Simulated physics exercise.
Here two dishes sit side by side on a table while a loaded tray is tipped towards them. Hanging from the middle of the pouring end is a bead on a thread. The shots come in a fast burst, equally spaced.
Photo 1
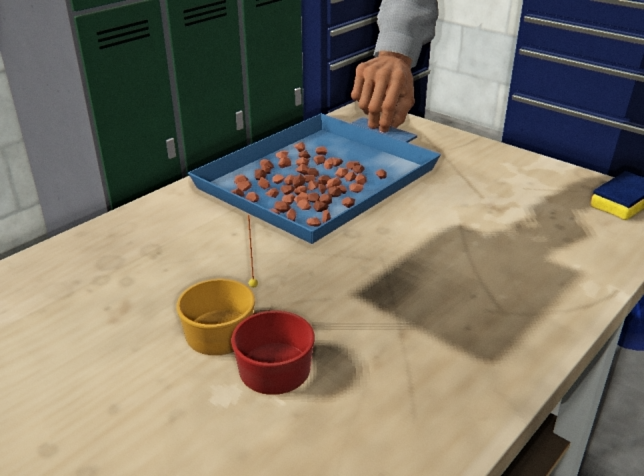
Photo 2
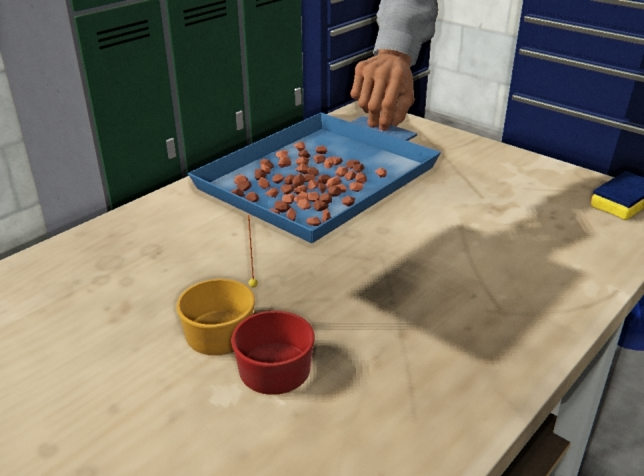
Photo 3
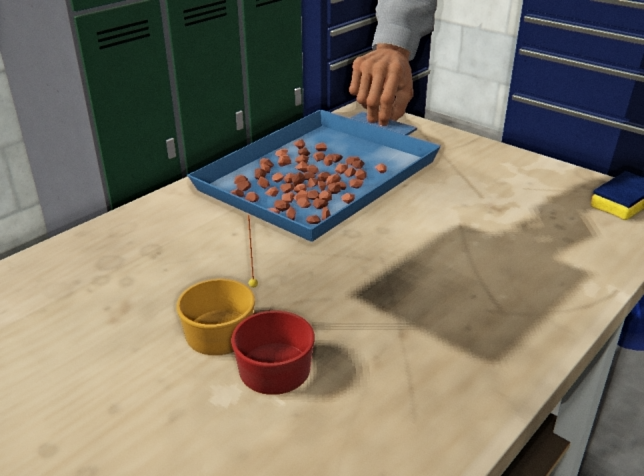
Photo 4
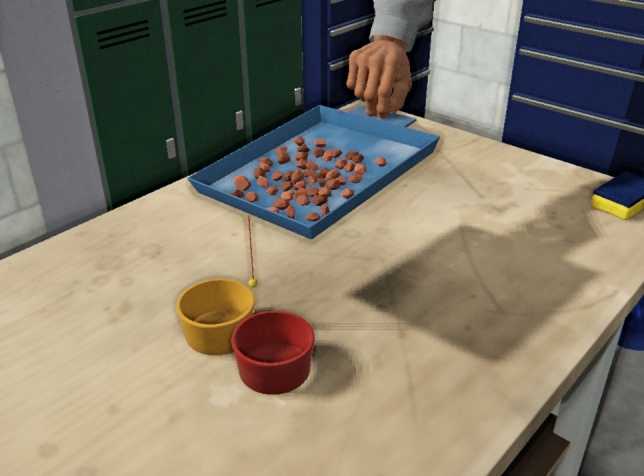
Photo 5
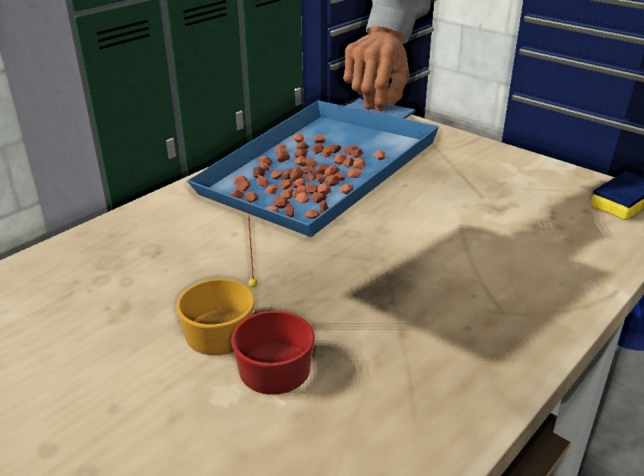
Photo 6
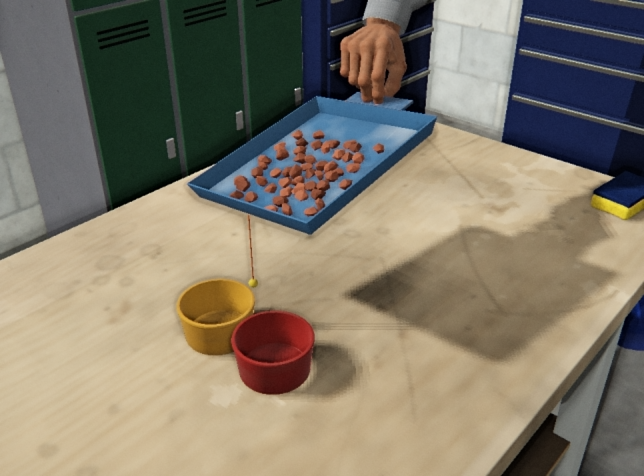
On a wooden workbench in a room with lockers and drawers, a hand holds a blue tray of reddish-brown lumps above a yellow dish and a red dish, a small yellow bead hanging beneath its near edge. The hand slowly raises the tray's far end a little, while the dishes stay still.
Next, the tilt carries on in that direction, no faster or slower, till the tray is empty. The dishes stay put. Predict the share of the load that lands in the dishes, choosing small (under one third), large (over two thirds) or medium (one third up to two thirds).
Small.
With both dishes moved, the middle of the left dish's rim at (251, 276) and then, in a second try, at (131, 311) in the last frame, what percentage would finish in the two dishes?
It works out to 10 percent and then 0 percent.
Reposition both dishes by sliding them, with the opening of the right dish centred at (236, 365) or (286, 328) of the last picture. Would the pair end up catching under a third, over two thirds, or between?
In order: Under a third, then under a third.
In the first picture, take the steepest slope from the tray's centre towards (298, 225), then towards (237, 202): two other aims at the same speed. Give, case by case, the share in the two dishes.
Case one 60 %; case two 40 %.
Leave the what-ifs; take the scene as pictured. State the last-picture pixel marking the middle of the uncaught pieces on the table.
Estimate: Around (201, 289).
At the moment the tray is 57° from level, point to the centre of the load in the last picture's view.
Close to (239, 181).
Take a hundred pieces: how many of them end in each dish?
Left dish: Around 10 in a hundred; right dish: Around 0 in a hundred.
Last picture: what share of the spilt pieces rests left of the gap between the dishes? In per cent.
Around 100 per cent, give or take.
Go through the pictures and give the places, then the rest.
Corners of the pouring end (196, 173) and (312, 226), level; middle of the load (313, 185), bits of crushed brick; left dish (189, 332); right dish (246, 371); bead on its thread (253, 283), in the first picture.
Corners of the pouring end (196, 173) and (311, 226), level; middle of the load (313, 184), in the second picture.
Corners of the pouring end (195, 175) and (311, 224), tipped barely, lowest at the left corner; middle of the load (312, 182), in the third picture.
Corners of the pouring end (195, 177) and (309, 222), tipped a little, lowest at the left corner; middle of the load (312, 179), in the fourth picture.
Corners of the pouring end (195, 179) and (308, 220), tipped a little, lowest at the left corner; middle of the load (311, 176), in the fifth picture.
Corners of the pouring end (194, 182) and (306, 218), tipped a little, lowest at the left corner; middle of the load (310, 173); left dish (189, 332); right dish (246, 371), in the sixth picture.
Just after the last frame, tray tipped steeply; every one on the tray.
A moment on, tray tipped right over; roughly a quarter on the tray; about a tenth in the left dish; roughly two thirds outside both; about a tenth in the air.
Further on, tray tipped past a quarter turn; about a tenth in the left dish; the larger part outside both.
When it is over, tray tipped past a quarter turn; not one in the right dish; about a tenth in the left dish; the larger part outside both.
